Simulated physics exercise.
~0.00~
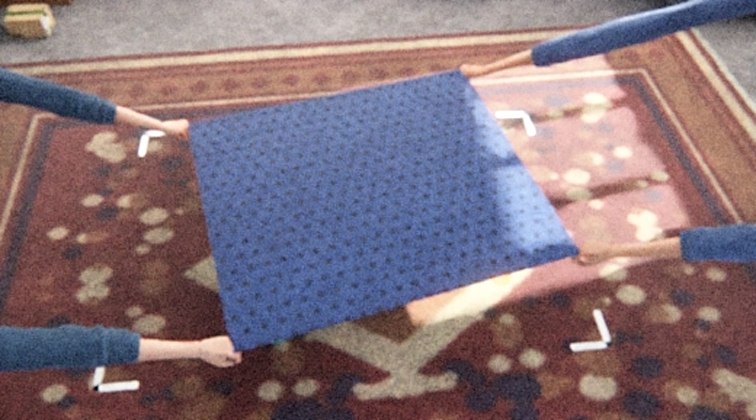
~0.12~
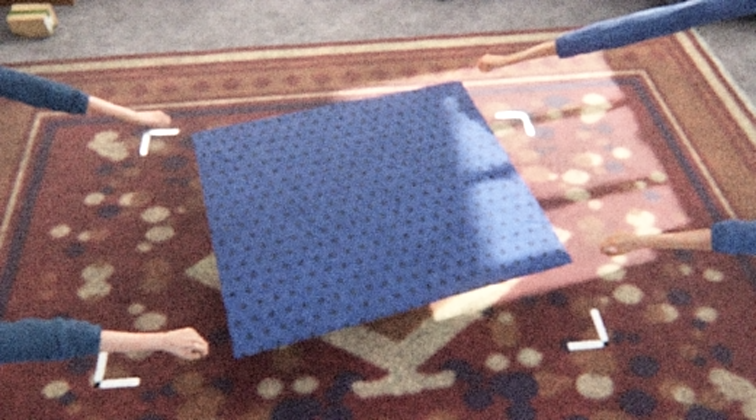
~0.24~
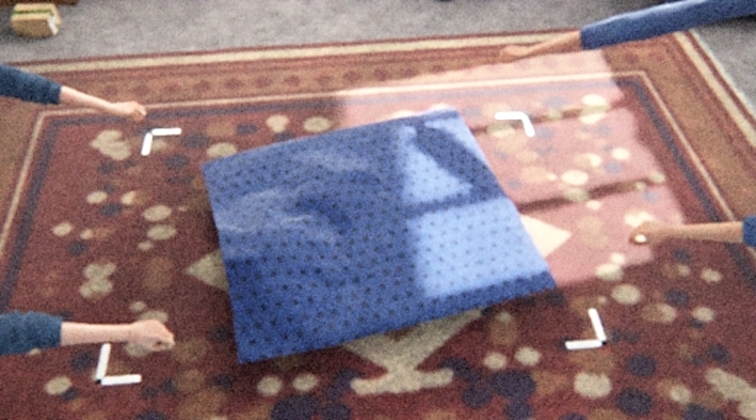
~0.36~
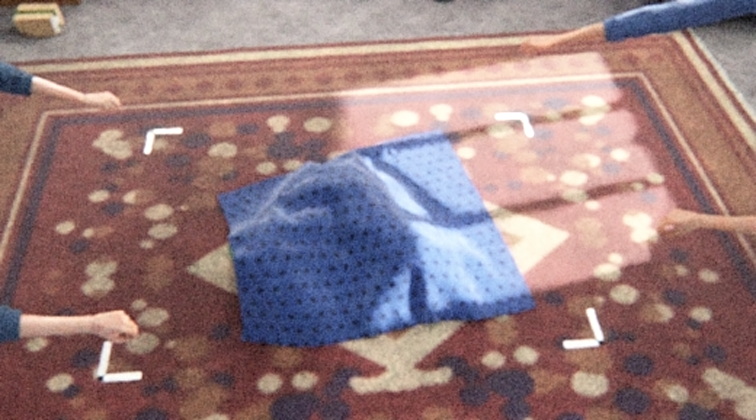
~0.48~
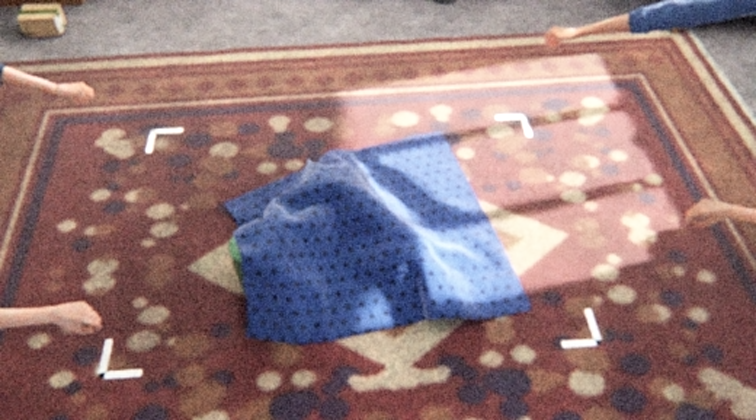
A blue dust sheet with a dark dotted pattern is stretched flat by four hands above a red patterned rug, seen from above at an angle. White corner marks sit on the rug, and a patch of sunlight falls across its right side. The hands let go and draw back toward the left and right edges as the sheet sinks. It drapes over hidden upright shapes, rising into a peak left of its middle while folds form around it. It ends rumpled and tented near the centre, with a bit of green showing at its left edge.
